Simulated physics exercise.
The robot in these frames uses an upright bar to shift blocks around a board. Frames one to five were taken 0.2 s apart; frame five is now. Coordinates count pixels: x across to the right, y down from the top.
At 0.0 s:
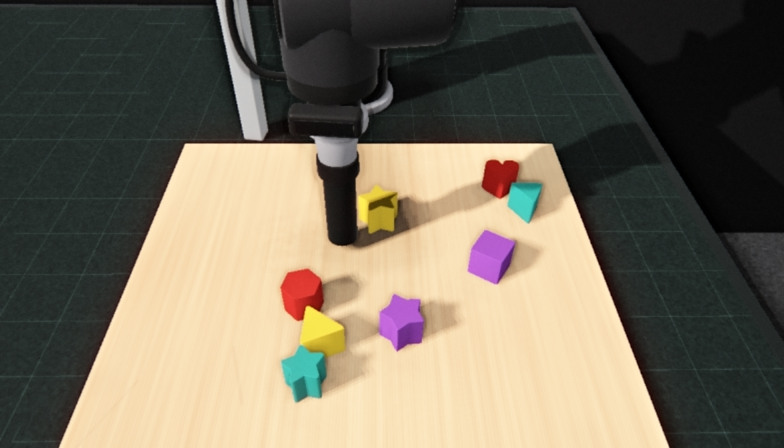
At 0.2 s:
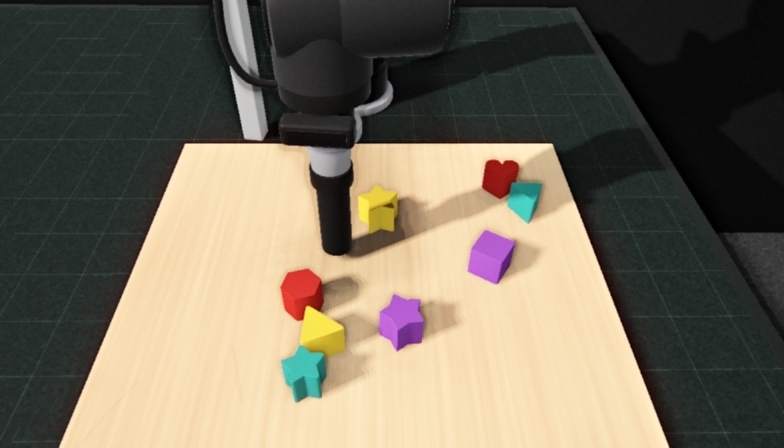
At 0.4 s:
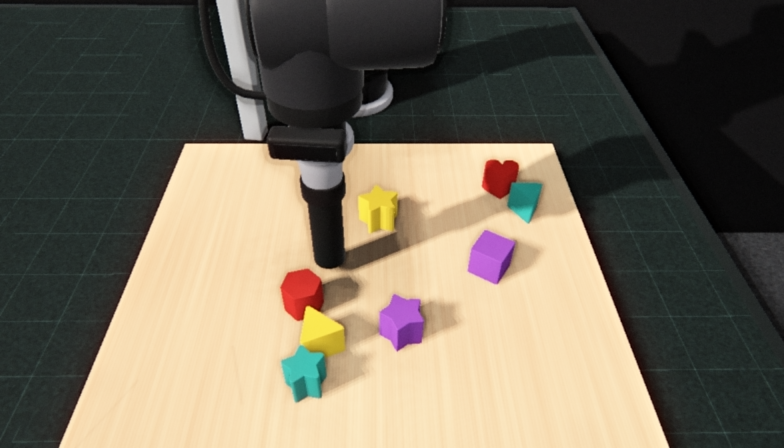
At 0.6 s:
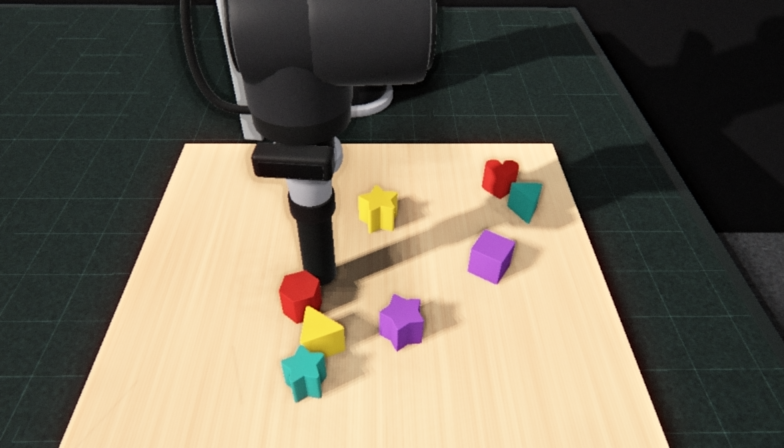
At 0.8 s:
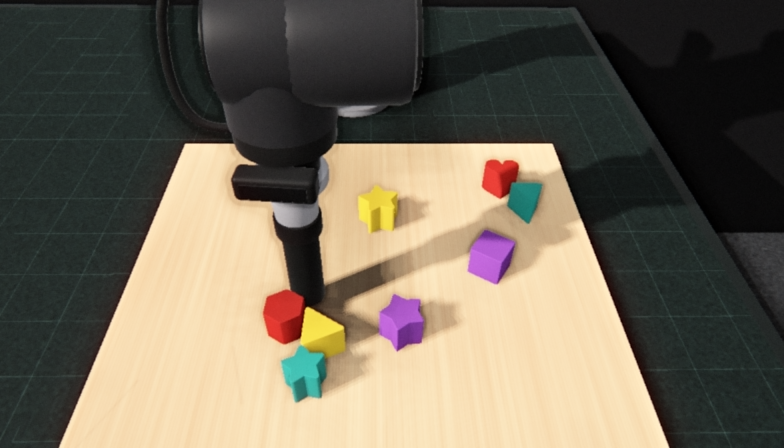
On a wooden board, a robot arm's black bar moves down and left past a yellow star, pushing a red hexagon down-left.
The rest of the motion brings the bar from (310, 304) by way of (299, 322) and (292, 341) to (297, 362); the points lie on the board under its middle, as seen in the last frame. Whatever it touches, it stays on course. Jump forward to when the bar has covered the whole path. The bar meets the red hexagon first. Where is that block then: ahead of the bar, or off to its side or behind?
Slipped off.
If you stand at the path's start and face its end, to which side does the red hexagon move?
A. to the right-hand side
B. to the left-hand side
Choice A: To the right-hand side.
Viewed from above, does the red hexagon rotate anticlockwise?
No
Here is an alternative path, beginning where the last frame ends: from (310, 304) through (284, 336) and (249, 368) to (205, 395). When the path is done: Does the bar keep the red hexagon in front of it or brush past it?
Final position: Ahead.
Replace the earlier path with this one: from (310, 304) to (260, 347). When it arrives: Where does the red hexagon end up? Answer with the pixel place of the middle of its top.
Its top centre is at about (234, 356).
On the path given first. Halfway along, bar (292, 322); red hexagon (260, 333), turned 15° clockwise; yellow three-sided block (321, 333), turned 15° anticlockwise.
At the end, bar (296, 352); red hexagon (251, 343), turned 30° clockwise; turquoise star (306, 368), turned 15° clockwise; yellow three-sided block (327, 334).
